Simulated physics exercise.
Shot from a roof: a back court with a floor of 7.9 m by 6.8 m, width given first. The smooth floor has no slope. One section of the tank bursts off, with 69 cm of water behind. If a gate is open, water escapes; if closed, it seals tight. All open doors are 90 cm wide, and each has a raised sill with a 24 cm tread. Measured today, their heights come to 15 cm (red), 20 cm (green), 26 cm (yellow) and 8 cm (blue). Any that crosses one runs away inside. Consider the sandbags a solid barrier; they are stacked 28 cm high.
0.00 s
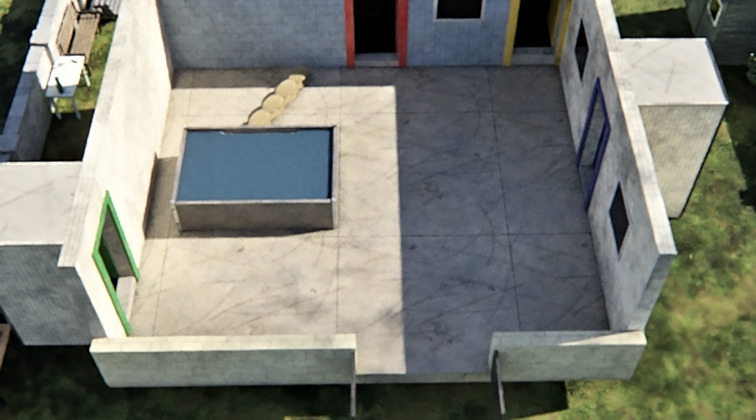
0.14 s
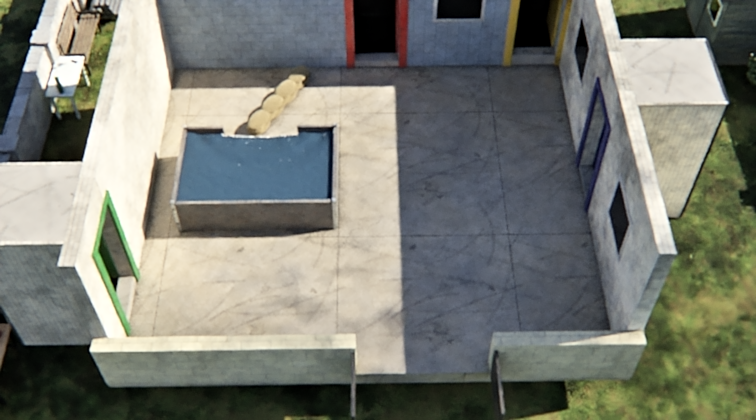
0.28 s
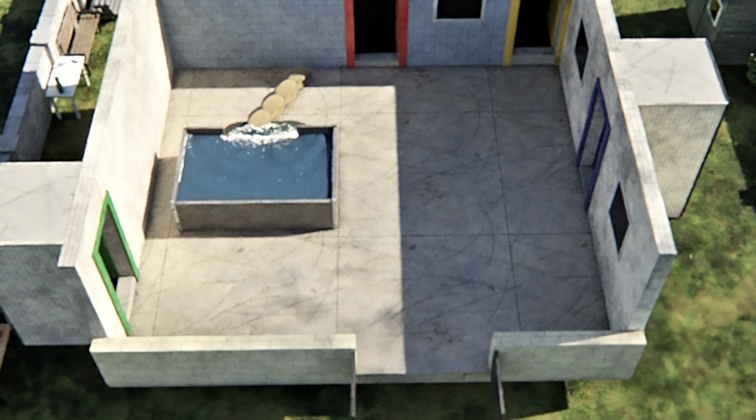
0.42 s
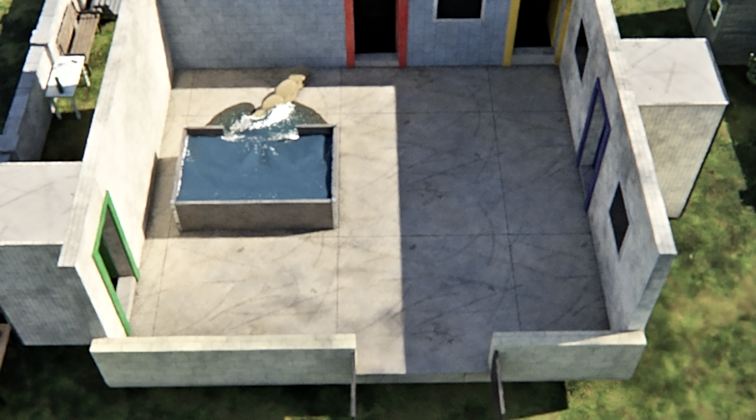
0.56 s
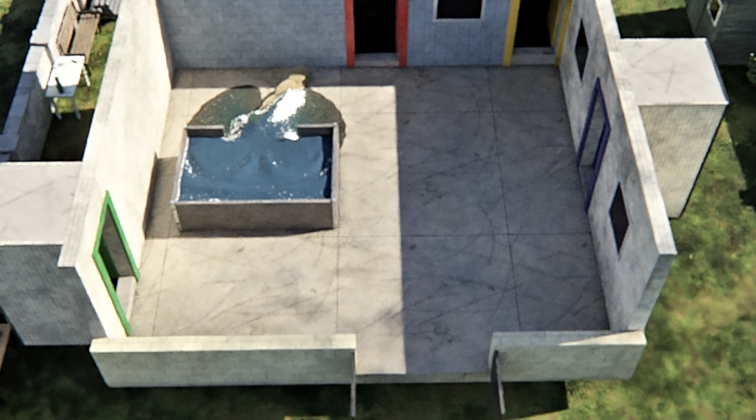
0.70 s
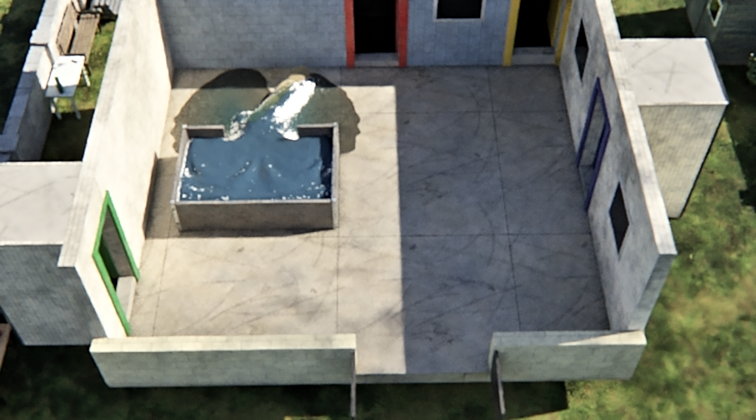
Water in a raised rectangular tank dipped at the back edge, then gushed out through a gap on the far side, foaming around the stacked sandbags and spreading across the pale courtyard floor behind it.
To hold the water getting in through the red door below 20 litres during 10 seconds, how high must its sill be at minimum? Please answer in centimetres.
21 cm.
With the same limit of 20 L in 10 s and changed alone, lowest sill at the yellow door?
Door yellow, min height approx. 16 cm.
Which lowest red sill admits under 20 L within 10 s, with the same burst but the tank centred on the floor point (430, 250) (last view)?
It must be around 22 cm tall.
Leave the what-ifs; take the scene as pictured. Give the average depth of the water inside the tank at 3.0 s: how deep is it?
Some 30 cm.
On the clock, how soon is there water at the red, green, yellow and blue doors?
The red door at 1.1 s, the green door at 5.0 s, the yellow door at 2.0 s, the blue door at 3.4 s.
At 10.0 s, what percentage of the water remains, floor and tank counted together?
Share still there: Approx. 96 percent.
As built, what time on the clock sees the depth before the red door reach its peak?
About 1.6 seconds.
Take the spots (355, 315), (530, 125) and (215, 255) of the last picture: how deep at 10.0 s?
Depths of roughly 8 cm, 9 cm and 1 cm, in that order.
After 1.4 s water covers 20 % of the floor, deepest (46 cm) near (256, 144); 23 cm at the red door, 3 litres in over its 15 cm sill.
After 3.0 s water covers 30 % of the floor, deepest (32 cm) near (554, 74); 19 cm at the red door, 53 litres in over its 15 cm sill.
After 10.0 s water covers 90 % of the floor, deepest (14 cm) near (278, 97); 7 cm at the red door, 65 litres in over its 15 cm sill.
At the red door as built, the water arrived by 1.2 s and peaked near 25 cm at 1.6 s.
Run again over the same 10 s with other heights there, 32 litres in over 19 cm, 6 litres over 25.5 cm. The limit of 20 litres is kept from about 21 cm up.
